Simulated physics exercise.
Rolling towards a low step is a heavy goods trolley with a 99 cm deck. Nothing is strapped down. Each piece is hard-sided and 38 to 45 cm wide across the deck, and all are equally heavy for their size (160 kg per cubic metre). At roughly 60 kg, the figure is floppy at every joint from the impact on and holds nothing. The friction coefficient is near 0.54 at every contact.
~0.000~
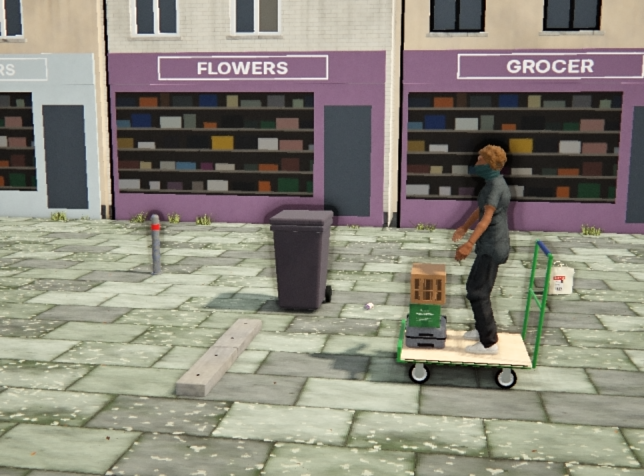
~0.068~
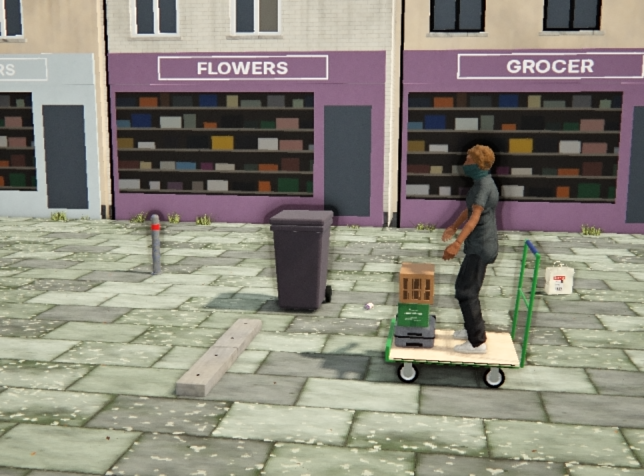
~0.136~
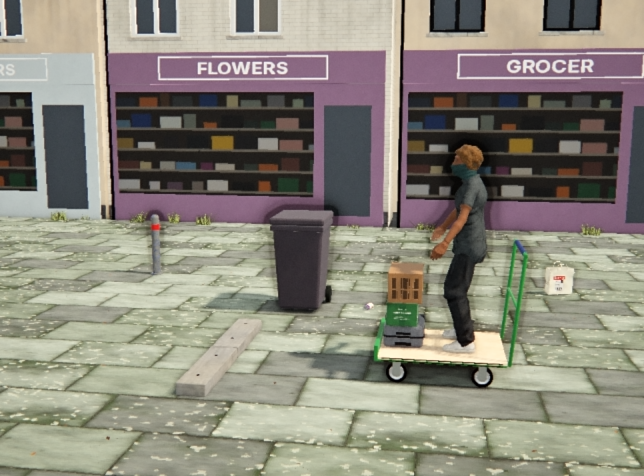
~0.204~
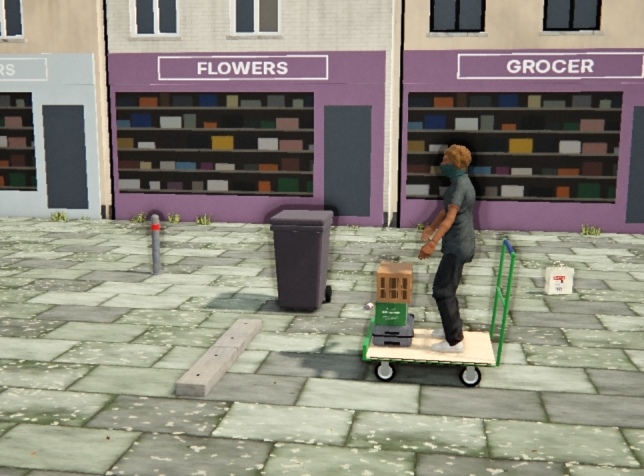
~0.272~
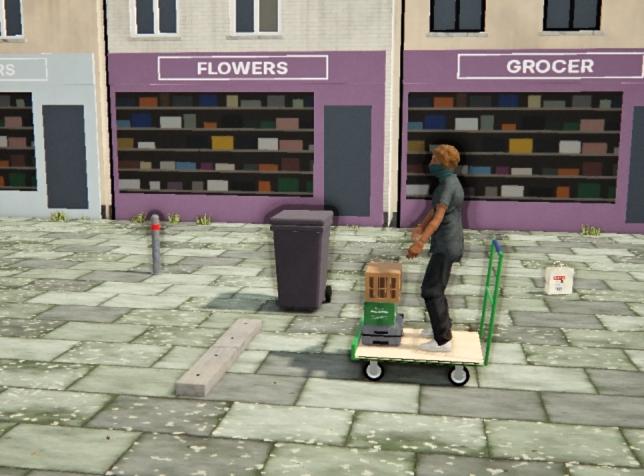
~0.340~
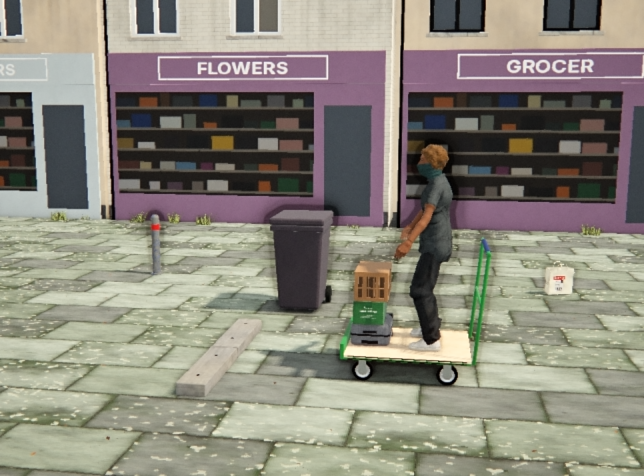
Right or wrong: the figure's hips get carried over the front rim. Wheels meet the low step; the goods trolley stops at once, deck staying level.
Wrong.
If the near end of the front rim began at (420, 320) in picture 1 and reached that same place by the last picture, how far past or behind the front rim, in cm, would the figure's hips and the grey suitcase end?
Rest points: Hips at 50 cm past, grey at 20 cm behind.
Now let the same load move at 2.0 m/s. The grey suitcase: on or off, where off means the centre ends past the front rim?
Grey: Kept.
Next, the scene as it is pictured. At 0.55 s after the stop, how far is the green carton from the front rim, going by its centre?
Around 10 cm beyond the front rim.
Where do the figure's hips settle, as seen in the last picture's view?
Roughly pixel (309, 298).
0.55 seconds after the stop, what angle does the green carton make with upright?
Around 60° from upright.
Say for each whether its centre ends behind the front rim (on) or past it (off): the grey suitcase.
End result - grey: Stays.
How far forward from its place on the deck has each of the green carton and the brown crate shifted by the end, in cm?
Forward shift, cm - green: 50; brown: 115.
Impact comes at 1.12 s.
After 1.37 s the figure's hips are 41 cm behind the rim, near (274, 269) in the last picture's view.
After 1.67 s the figure's hips are 49 cm behind the rim, near (282, 275) in the last picture's view.
After 2.12 s the figure's hips are 59 cm behind the rim, near (294, 289) in the last picture's view.
Final state at 4.4 s, past the rim, green carton and brown crate; behind it, grey suitcase and the figure's hips.
